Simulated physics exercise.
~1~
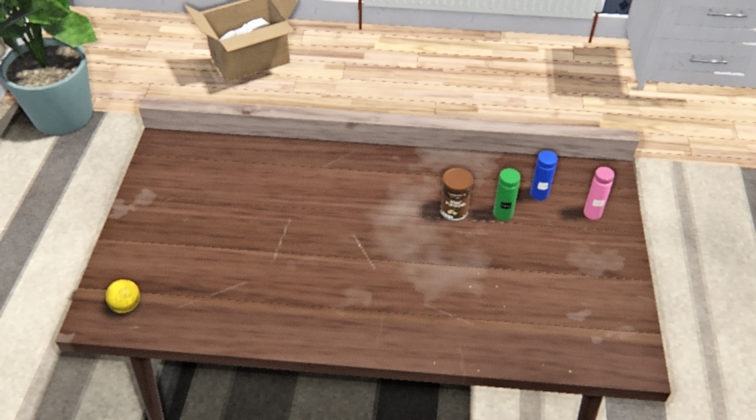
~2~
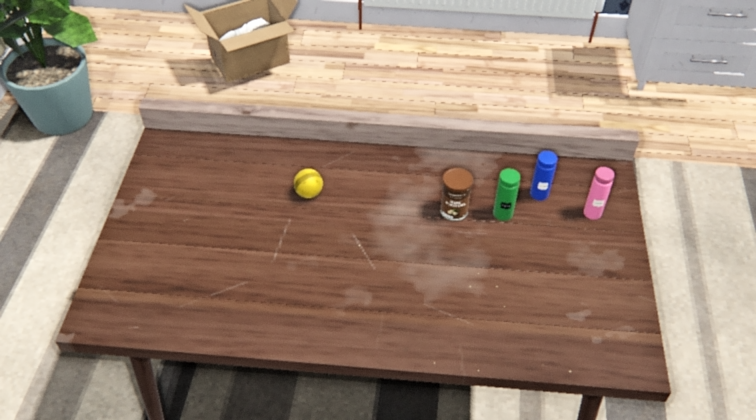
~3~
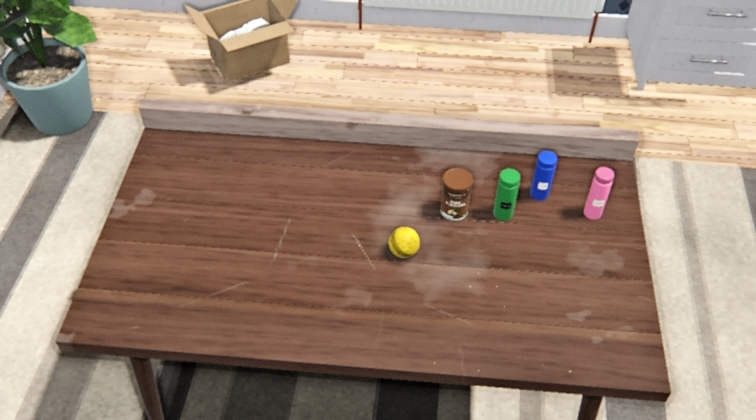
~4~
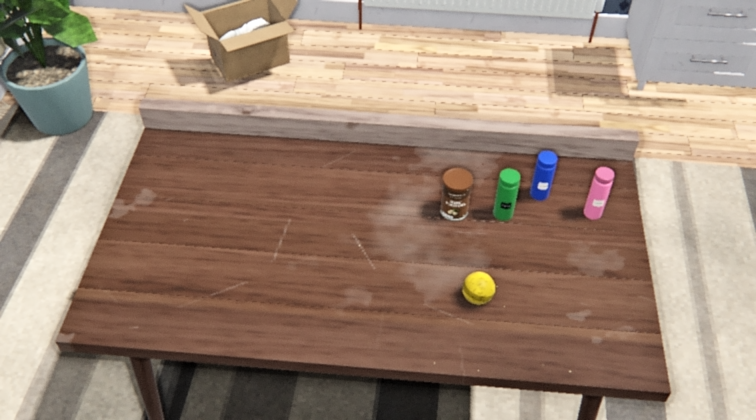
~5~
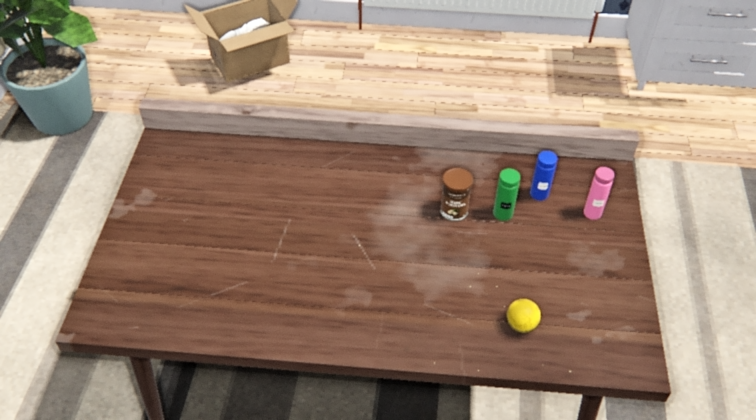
On a wooden table, a yellow ball rolls to the back, then toward the front right.
